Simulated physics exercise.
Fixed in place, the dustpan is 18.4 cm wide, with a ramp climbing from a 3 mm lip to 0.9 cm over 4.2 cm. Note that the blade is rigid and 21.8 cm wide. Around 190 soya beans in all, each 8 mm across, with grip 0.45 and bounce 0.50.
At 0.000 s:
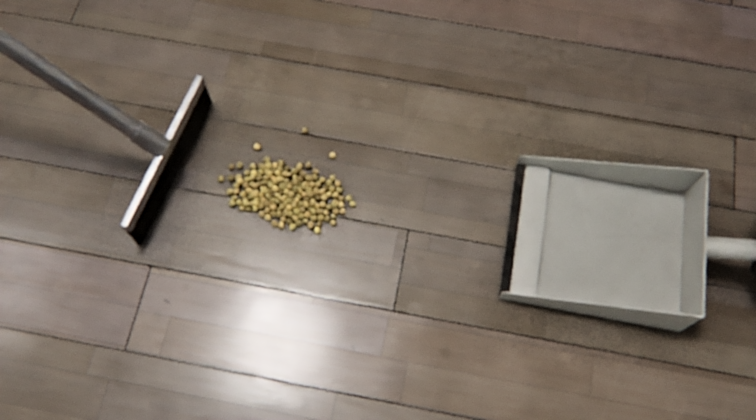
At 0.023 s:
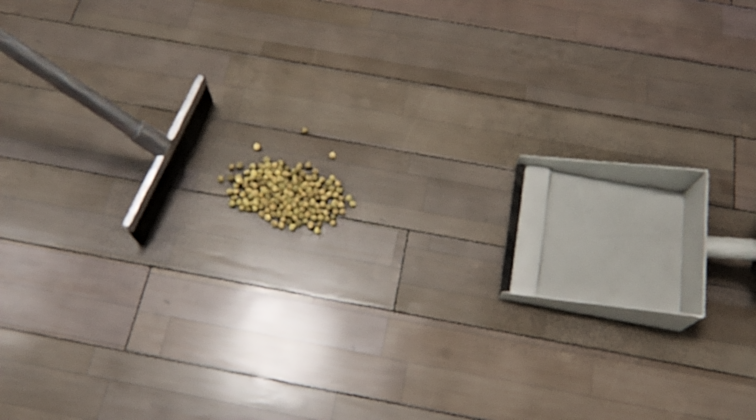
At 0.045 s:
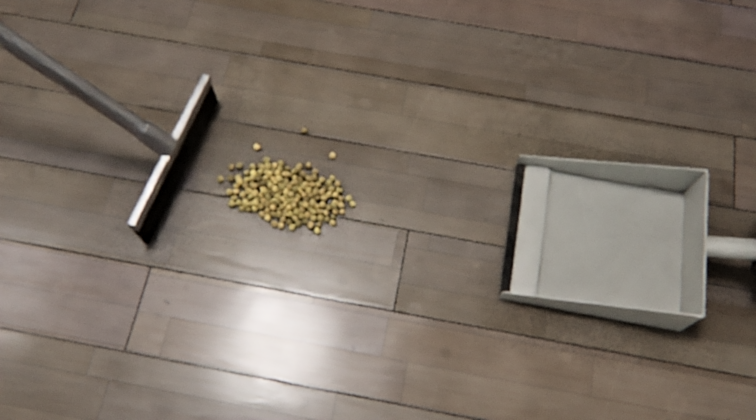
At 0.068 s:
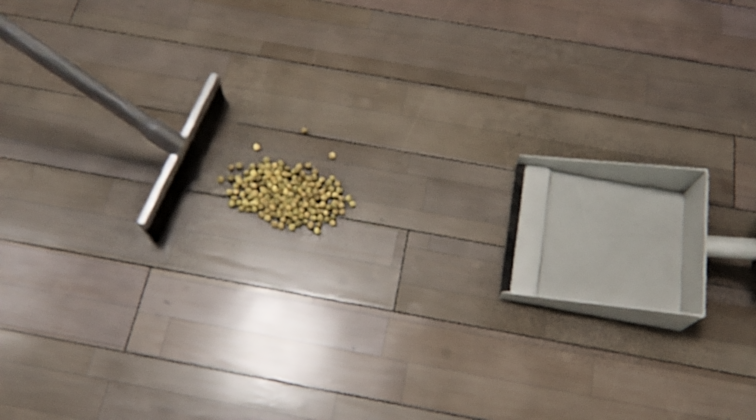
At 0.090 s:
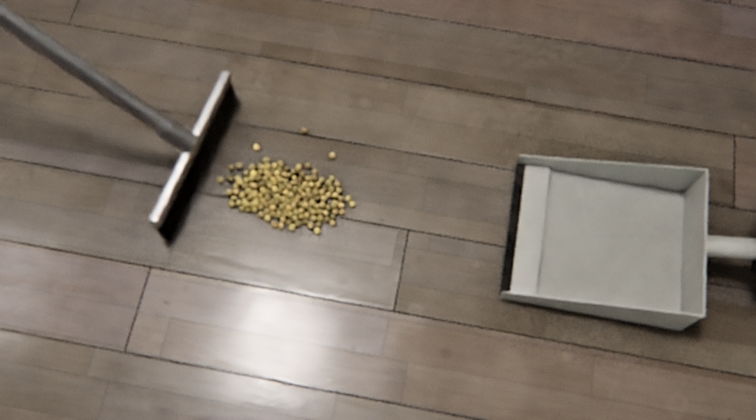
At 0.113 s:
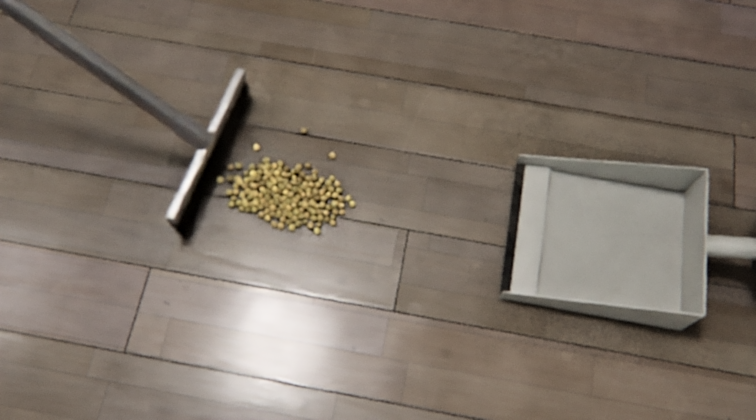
On a brown wood-plank floor, a long-handled broom with a straight blade slid a short way right, up to the edge of a small pile of yellowish beans, while a pale dustpan stayed still.
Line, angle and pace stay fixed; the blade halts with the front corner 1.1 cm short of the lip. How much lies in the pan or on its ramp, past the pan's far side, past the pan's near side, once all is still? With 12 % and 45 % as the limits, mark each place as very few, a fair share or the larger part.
My call: Pan: Very few; far side: A fair share; near side: A fair share.
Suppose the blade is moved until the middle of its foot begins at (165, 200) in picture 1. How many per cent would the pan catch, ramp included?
It would come to about 10 in a hundred.
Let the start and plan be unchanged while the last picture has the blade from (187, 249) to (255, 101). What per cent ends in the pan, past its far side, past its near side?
Final per cent - pan 35, far 10, near 30.
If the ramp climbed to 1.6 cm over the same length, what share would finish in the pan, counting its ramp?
Roughly 0 per cent.
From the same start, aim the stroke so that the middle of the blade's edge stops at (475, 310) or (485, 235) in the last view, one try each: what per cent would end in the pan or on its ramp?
Roughly 25 % and 30 %.
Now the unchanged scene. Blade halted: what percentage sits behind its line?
Roughly 45 per cent of it.
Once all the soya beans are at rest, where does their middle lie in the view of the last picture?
Close to pixel (488, 226).
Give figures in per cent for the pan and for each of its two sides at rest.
The pan holds 5 per cent at the end, the far side 25 per cent and the near side 15 per cent.
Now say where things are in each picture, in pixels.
Blade from (128, 227) to (201, 83), moved 0.0 cm, 0 of the pieces shifted so far; middle of the pieces at (286, 191); pan at (611, 247), in the first frame.
Blade from (130, 227) to (202, 83), moved 0.2 cm, 0 of the pieces shifted so far; middle of the pieces at (286, 191), in the second frame.
Blade from (135, 226) to (207, 82), moved 0.9 cm, 0 of the pieces shifted so far; middle of the pieces at (286, 192), in the third frame.
Blade from (144, 224) to (215, 81), moved 2.0 cm, 0 of the pieces shifted so far; middle of the pieces at (286, 192), in the fourth frame.
Blade from (157, 222) to (227, 79), moved 3.5 cm, 0 of the pieces shifted so far; middle of the pieces at (286, 192), in the fifth frame.
Blade from (173, 219) to (242, 76), moved 5.4 cm, 0 of the pieces shifted so far; middle of the pieces at (286, 192); pan at (611, 246). Its pace works out near 0.86 m/s, heading 22 degrees away from the viewer's side, in the sixth frame.
After 0.34 s, middle of the blade 20 cm from the lip; 0 % over the lip, far side 5 %, near side 5 %.
Then, at 0.49 s, middle of the blade 8 cm from the lip; 0 % over the lip, far side 15 %, near side 10 %.
Then, at 0.76 s, middle of the blade 3 cm from the lip; 5 % over the lip, far side 25 %, near side 15 %.
At rest (1.8 s), pan 5 %, far side 25 %, near side 15 %, in front of the lip or behind the blade 55 %.
